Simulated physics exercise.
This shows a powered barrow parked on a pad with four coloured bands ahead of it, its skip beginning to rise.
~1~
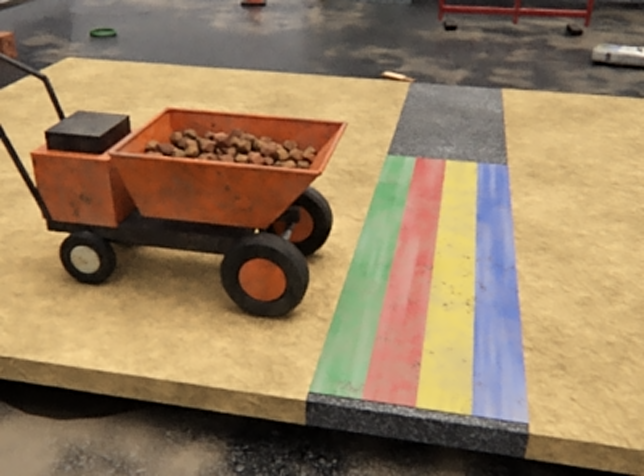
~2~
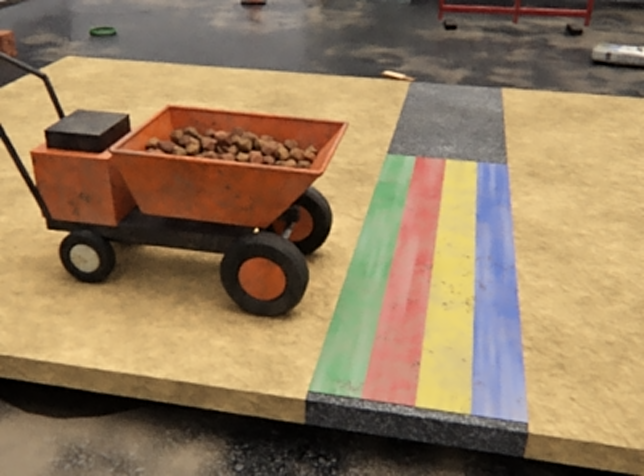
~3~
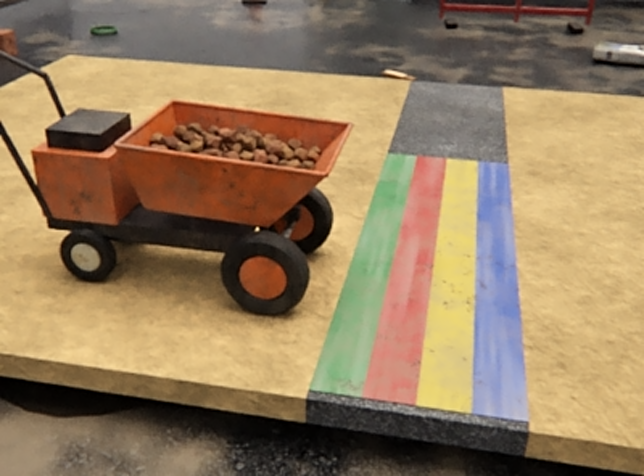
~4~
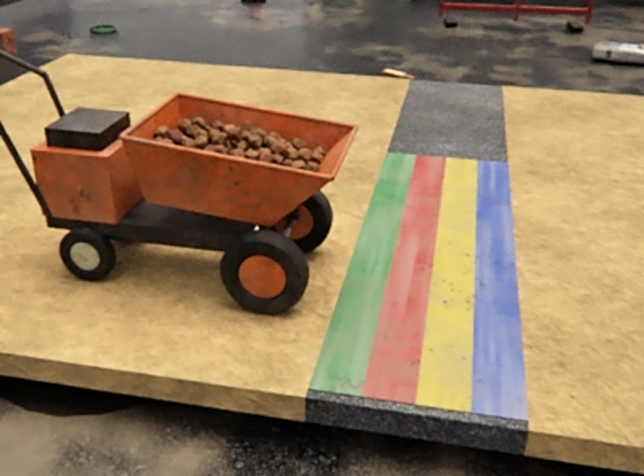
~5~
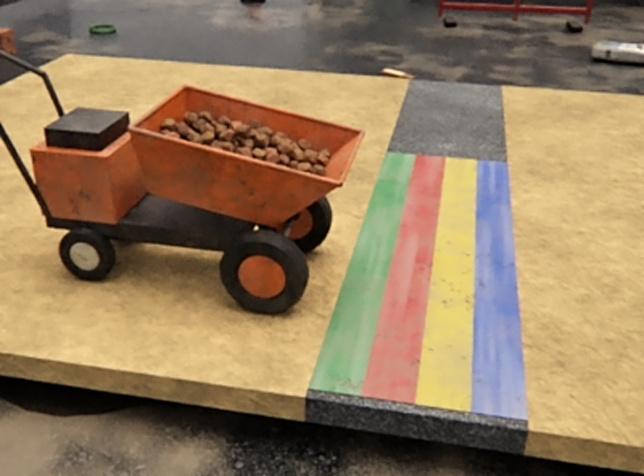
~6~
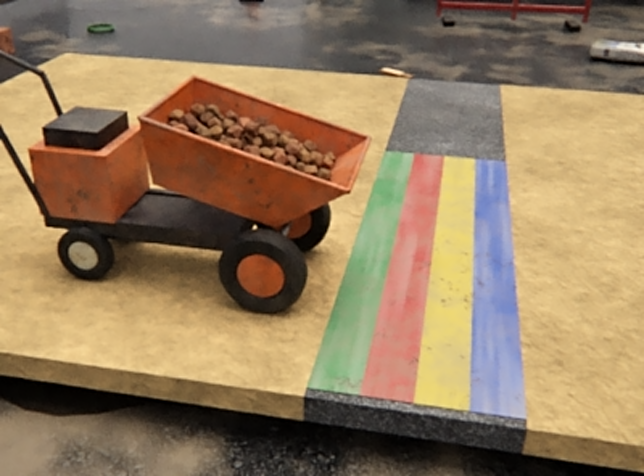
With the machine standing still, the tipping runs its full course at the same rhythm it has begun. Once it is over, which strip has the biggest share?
Biggest share: The yellow strip.
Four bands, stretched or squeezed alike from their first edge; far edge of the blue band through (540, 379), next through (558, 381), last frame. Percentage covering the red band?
The first one comes out at 20 percent, while the second comes out at 30 percent.
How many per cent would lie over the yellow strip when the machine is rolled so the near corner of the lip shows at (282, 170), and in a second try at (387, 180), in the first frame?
Estimates, in order: 20 % then 10 %.
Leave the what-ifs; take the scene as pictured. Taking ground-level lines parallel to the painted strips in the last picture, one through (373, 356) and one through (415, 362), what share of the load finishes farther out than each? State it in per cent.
In order: Near 80 %, then 60 %.
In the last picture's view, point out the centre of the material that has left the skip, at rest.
Near (455, 296), more or less.
Soon, skip tipped steeply; all in the skip.
A while on, skip tipped steeply; most in the skip; a small part over the red strip; a small part over the yellow strip; a stray few over the blue strip; a stray few falling.
Towards the end, skip tipped right over; about a quarter in the skip; a stray few over the green strip; about a quarter over the red strip; about a third over the yellow strip; about a quarter over the blue strip; a small part off the paint.
Finally, skip tipped right over; about a quarter in the skip; a stray few over the green strip; about a quarter over the red strip; about a third over the yellow strip; about a quarter over the blue strip; a small part off the paint.
